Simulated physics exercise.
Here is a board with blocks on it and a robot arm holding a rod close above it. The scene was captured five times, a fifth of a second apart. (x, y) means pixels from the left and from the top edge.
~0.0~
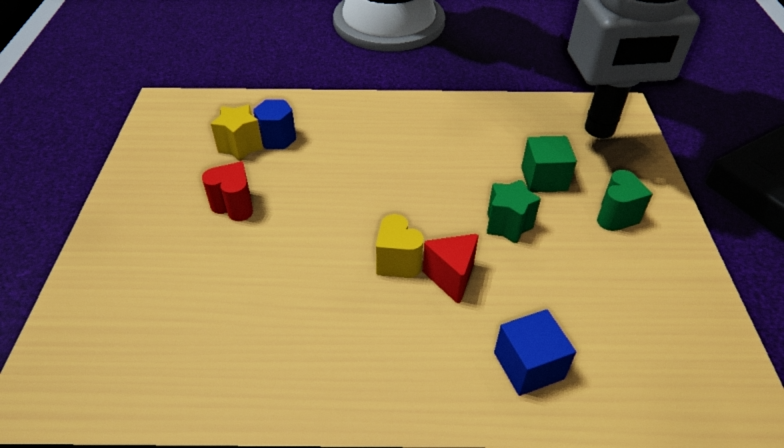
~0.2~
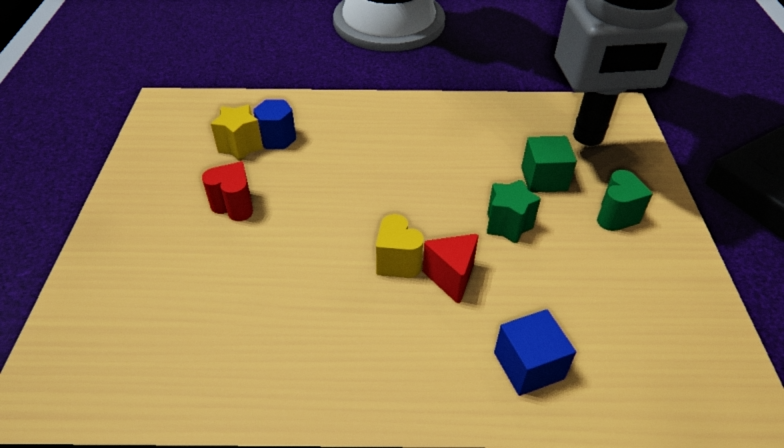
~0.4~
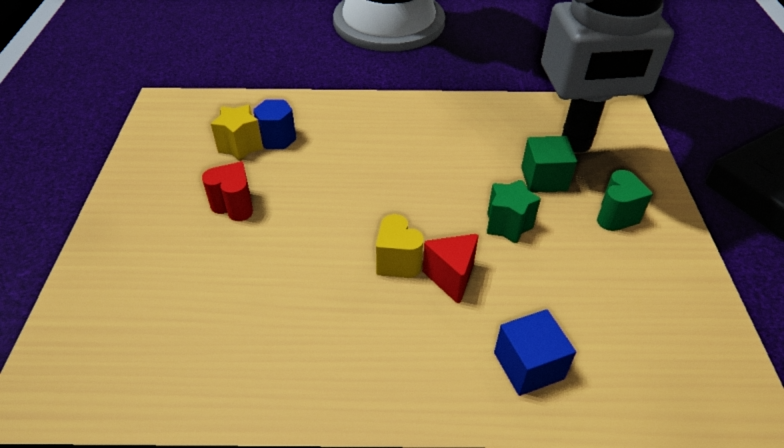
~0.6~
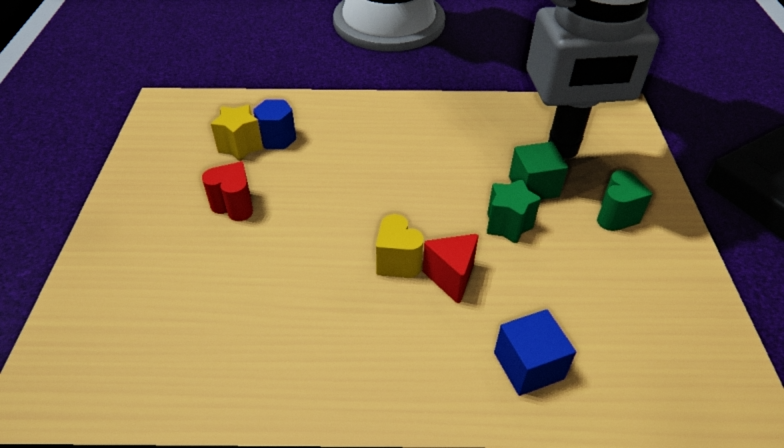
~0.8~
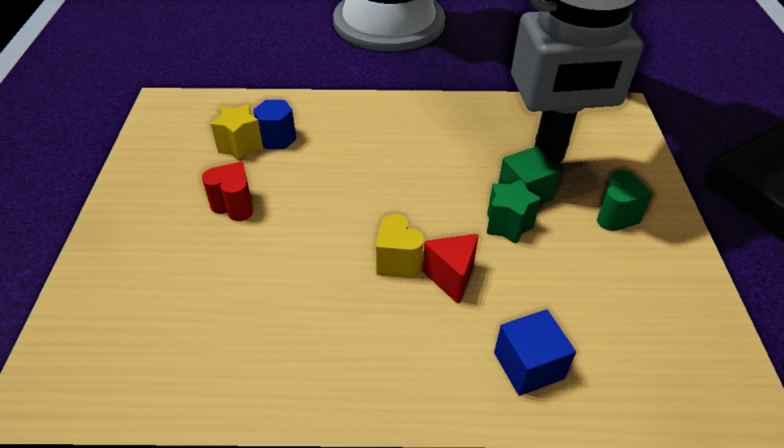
Robot arm moving its rod left and slightly nearer, nudging a green cube up against a green star on a wooden board.
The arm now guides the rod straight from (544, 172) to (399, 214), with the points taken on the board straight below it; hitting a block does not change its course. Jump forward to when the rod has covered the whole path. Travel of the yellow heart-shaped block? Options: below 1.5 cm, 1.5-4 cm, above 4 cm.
It is going to finish within 1.5 cm of where it is now.
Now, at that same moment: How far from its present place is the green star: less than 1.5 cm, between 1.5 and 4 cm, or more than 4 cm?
Shift of 1.5 to 4 cm.
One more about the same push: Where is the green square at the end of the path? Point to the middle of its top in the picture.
It should be at about (502, 187).
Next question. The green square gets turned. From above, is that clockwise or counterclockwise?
It goes round opposite to clock hands.
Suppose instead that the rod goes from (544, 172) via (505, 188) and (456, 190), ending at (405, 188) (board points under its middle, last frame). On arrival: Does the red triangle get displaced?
No, I don't think so.
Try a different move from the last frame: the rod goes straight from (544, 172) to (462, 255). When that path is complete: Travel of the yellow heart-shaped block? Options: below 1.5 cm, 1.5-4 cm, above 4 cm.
Travels under 1.5 cm.
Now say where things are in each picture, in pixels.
The first picture shows rod tip at (599, 130); block tops, yellow heart-shaped block at (398, 233); green star at (514, 195); green square at (552, 149).
The second picture shows rod at (588, 137); blocks unchanged.
The third picture shows rod at (576, 144); blocks unchanged.
The fourth picture shows rod at (562, 150); green square at (541, 156).
The fifth picture shows rod at (549, 155); yellow heart-shaped block at (398, 233); green star at (514, 195); green square at (532, 163).
On the path given first. One third of the way, rod at (502, 169); green star at (511, 214); green square at (509, 182), turned 65° anticlockwise.
Two thirds of the way, rod at (452, 183); green star at (513, 220); green square at (502, 187), turned 85° anticlockwise.
At the end, rod at (400, 197); yellow heart-shaped block in place; green star at (513, 220); green square at (502, 187), turned 85° anticlockwise.
